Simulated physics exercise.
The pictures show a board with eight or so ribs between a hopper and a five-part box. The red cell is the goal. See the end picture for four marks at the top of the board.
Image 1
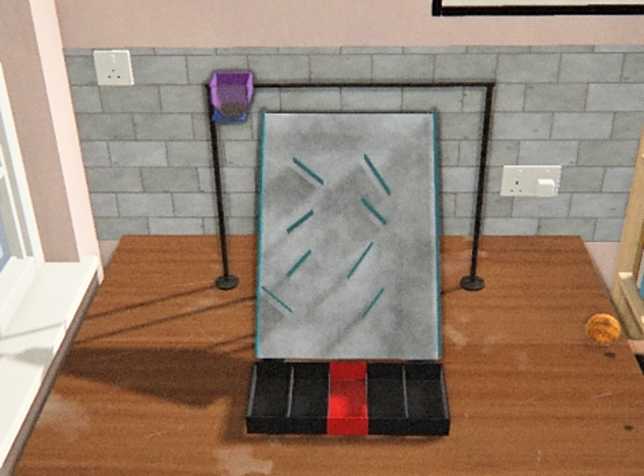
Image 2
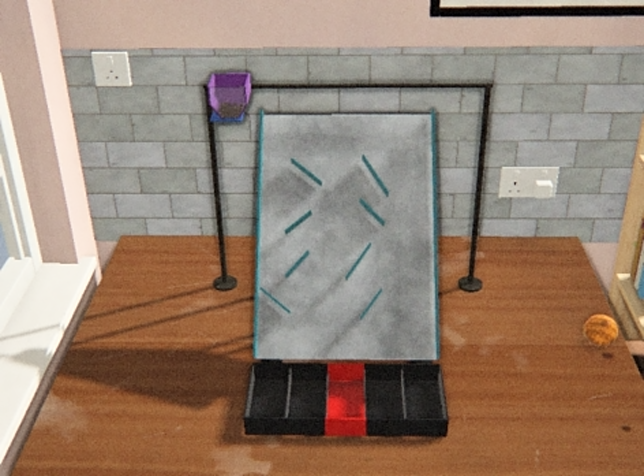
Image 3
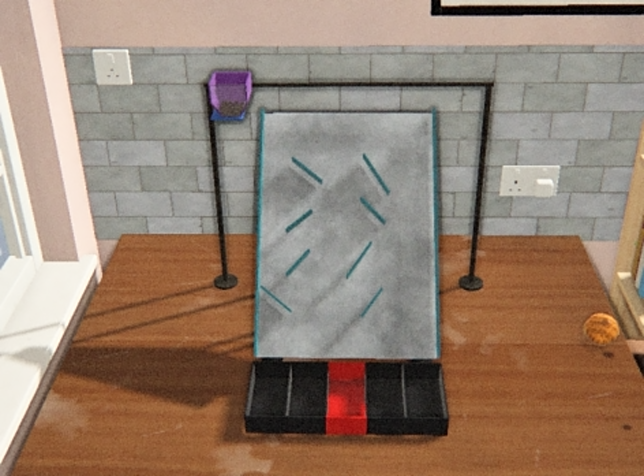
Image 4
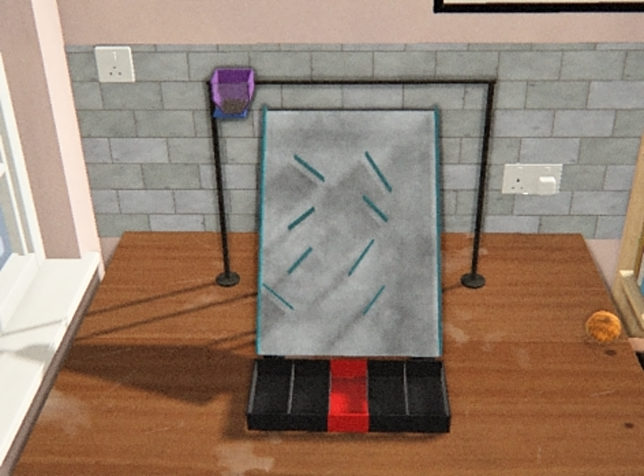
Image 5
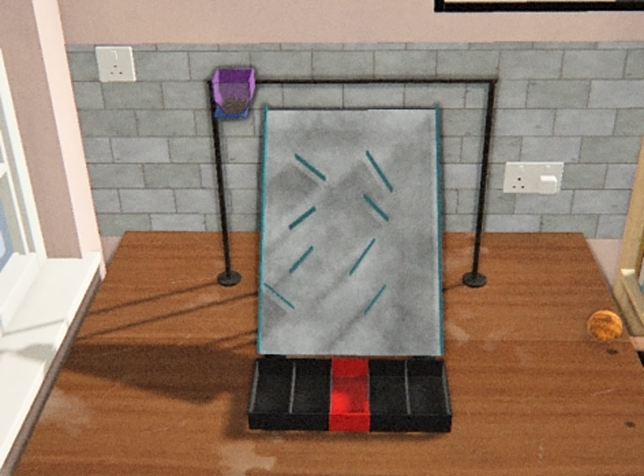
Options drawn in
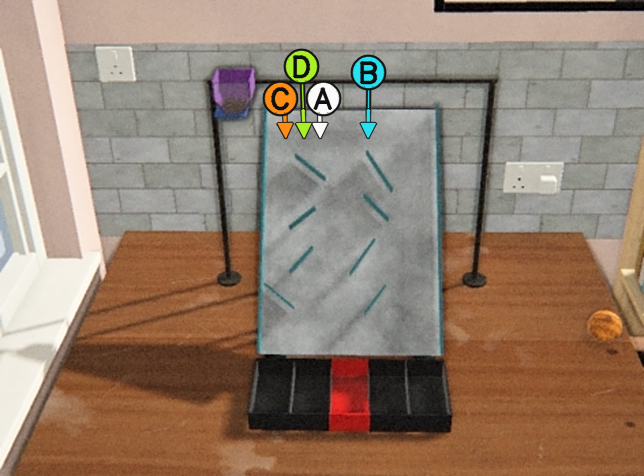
Nothing moved except the view, which shifted very slightly, while a purple hopper stayed at the upper left of a grey board with slanted ribs, above a black box with a red middle section.
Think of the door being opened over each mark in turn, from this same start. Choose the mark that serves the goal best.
C is best.
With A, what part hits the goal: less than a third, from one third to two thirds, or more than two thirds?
It is less than a third.
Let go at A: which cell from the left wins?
The second from the left.
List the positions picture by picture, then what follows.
The first frame shows hopper at (234, 108), chocolate balls, door shut.
The second frame shows ribs (291, 158) to (321, 182), (363, 155) to (388, 193), (285, 231) to (311, 211).
The third frame shows ribs (361, 197) to (385, 221), (286, 274) to (309, 249), (347, 276) to (371, 241).
The fourth frame shows ribs (263, 284) to (292, 308), (364, 314) to (384, 286).
The fifth frame shows red cell at (349, 421), number 3 of 5 from the left.
On the marked copy, mark A meets the board at (320, 132); mark B meets the board at (368, 132); mark C meets the board at (285, 132); mark D meets the board at (303, 132).
If A is chosen, a stray few in the red cell, about a third in other cells, about half outside the box.
If B is chosen, none in the red cell, about half in other cells, about half outside the box.
If C is chosen, about half in the red cell, about a third in other cells, a small part outside the box.
If D is chosen, a small part in the red cell, about half in other cells, about a third outside the box.
